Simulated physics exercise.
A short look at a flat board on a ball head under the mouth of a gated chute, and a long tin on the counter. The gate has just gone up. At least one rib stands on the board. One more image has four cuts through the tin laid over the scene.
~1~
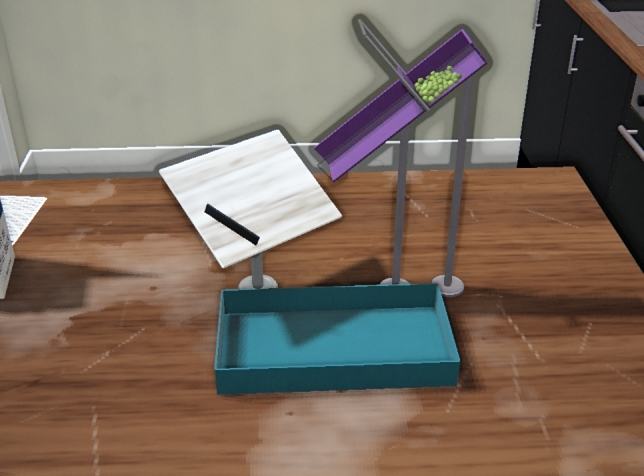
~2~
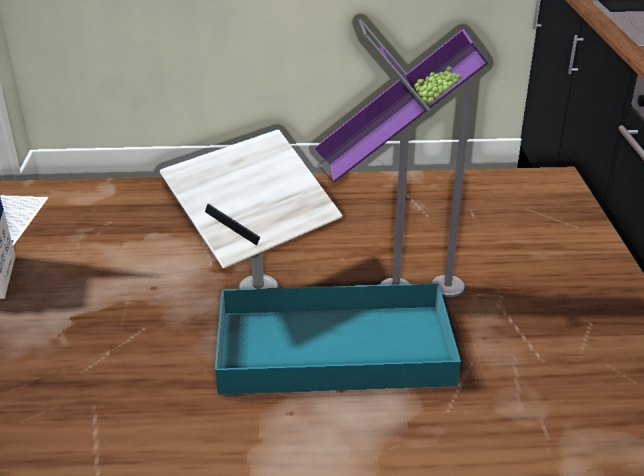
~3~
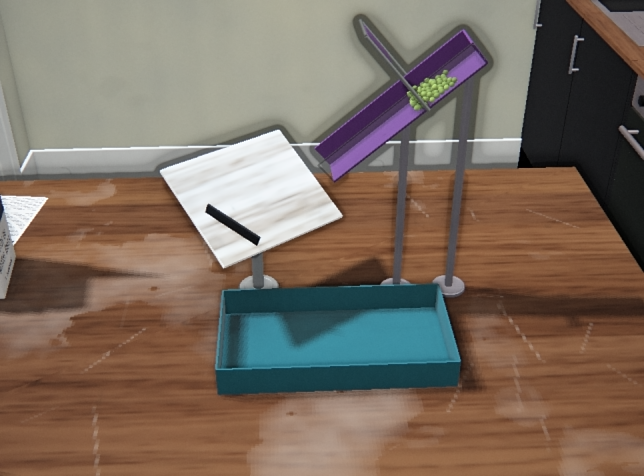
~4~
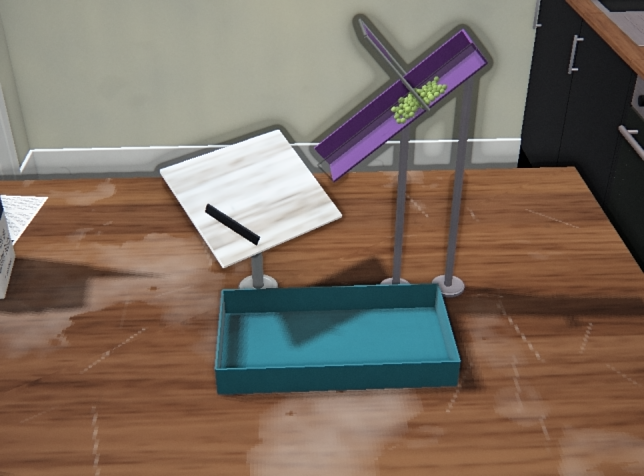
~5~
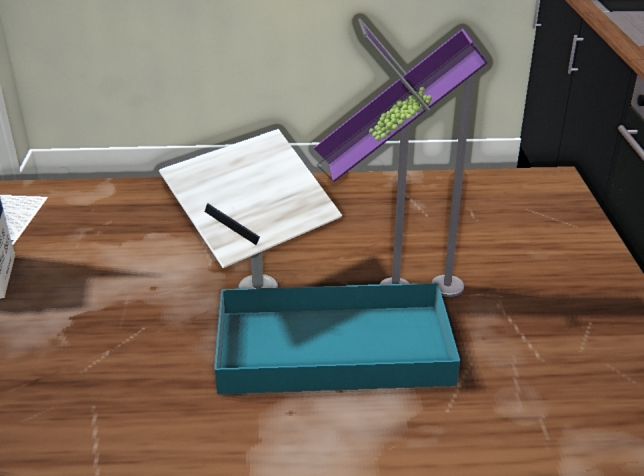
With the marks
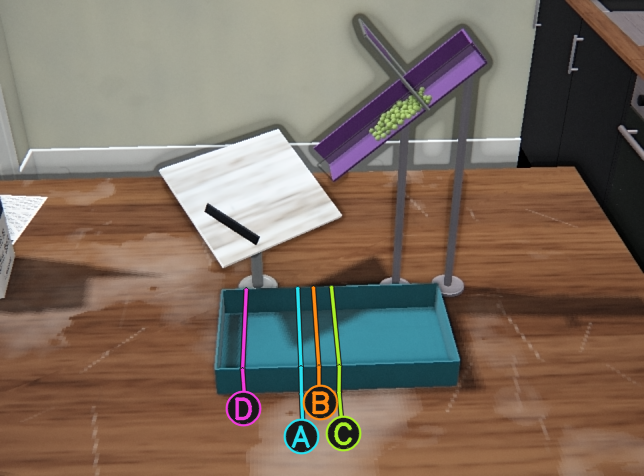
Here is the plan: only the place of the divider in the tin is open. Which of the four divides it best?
I would pick line A.
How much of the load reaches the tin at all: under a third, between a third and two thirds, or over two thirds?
Over two thirds.
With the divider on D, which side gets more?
Right.
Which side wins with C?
The left side.
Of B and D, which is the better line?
B it is.
On the marked copy, line A crosses the front rim at (300, 366); line B crosses the front rim at (318, 366); line C crosses the front rim at (339, 365); line D crosses the front rim at (242, 368).
With A, of what is caught, close to two thirds on the left of the divider, close to a third on the right.
With B, of what is caught, the bulk on the left of the divider, close to a quarter on the right.
With C, of what is caught, all but a few on the left of the divider, a small share on the right.
With D, of what is caught, a small share on the left of the divider, all but a few on the right.
